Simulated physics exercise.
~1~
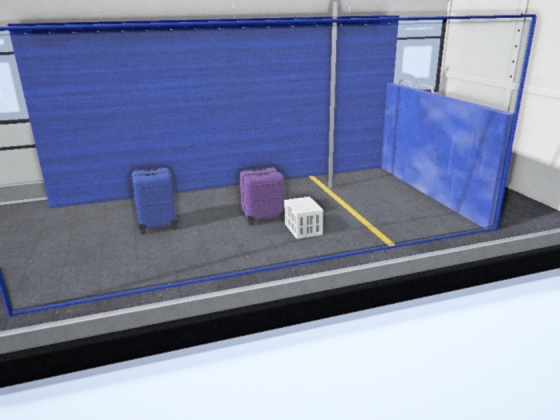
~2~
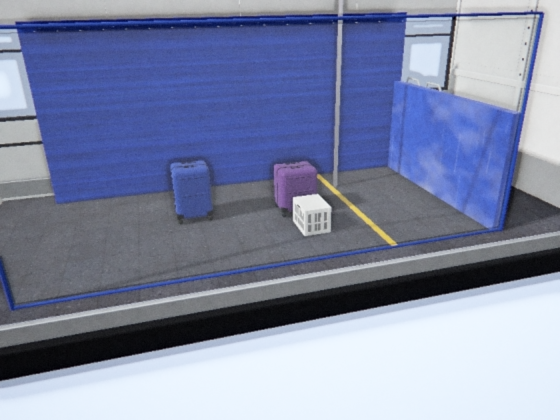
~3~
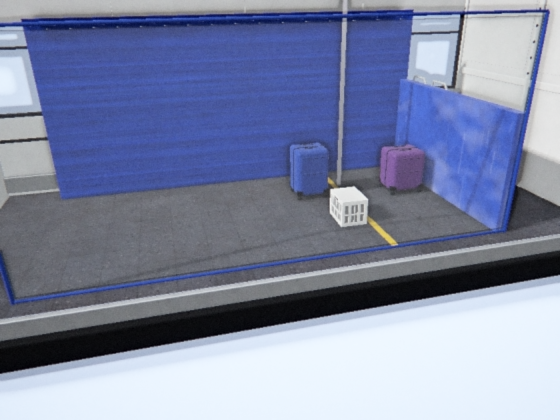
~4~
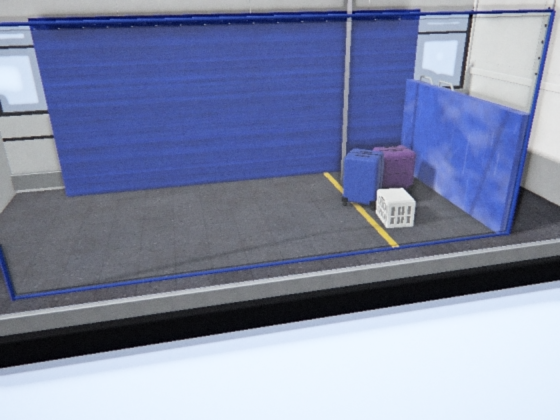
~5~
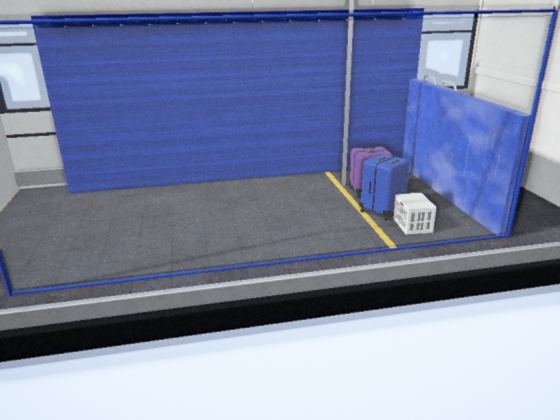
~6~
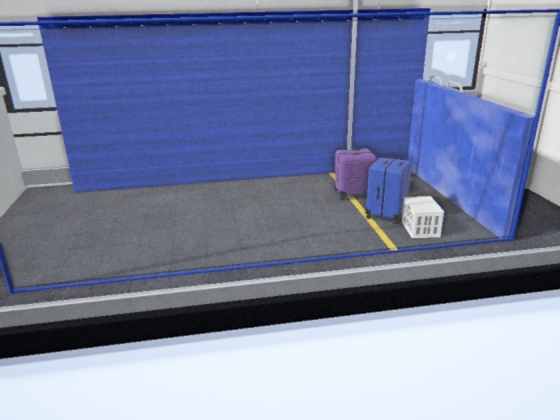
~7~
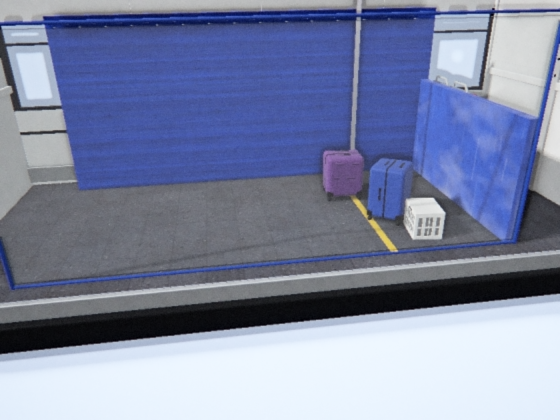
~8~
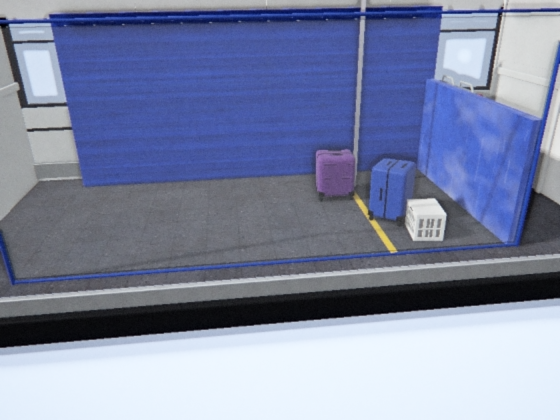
Two upright wheeled cases, one blue at left and one purple nearer the middle, and a white crate slide right across the dark floor of a blue-walled bay, seen from slightly above the open front. The purple case leads over the yellow line, toward the low blue panel at right. The blue case and the crate follow across it, while the purple case turns back left behind the blue one. The crate settles at the front right, past the line. The blue case stands beside it, also past the line, and the purple case ends upright at the left, back near the line's far end.
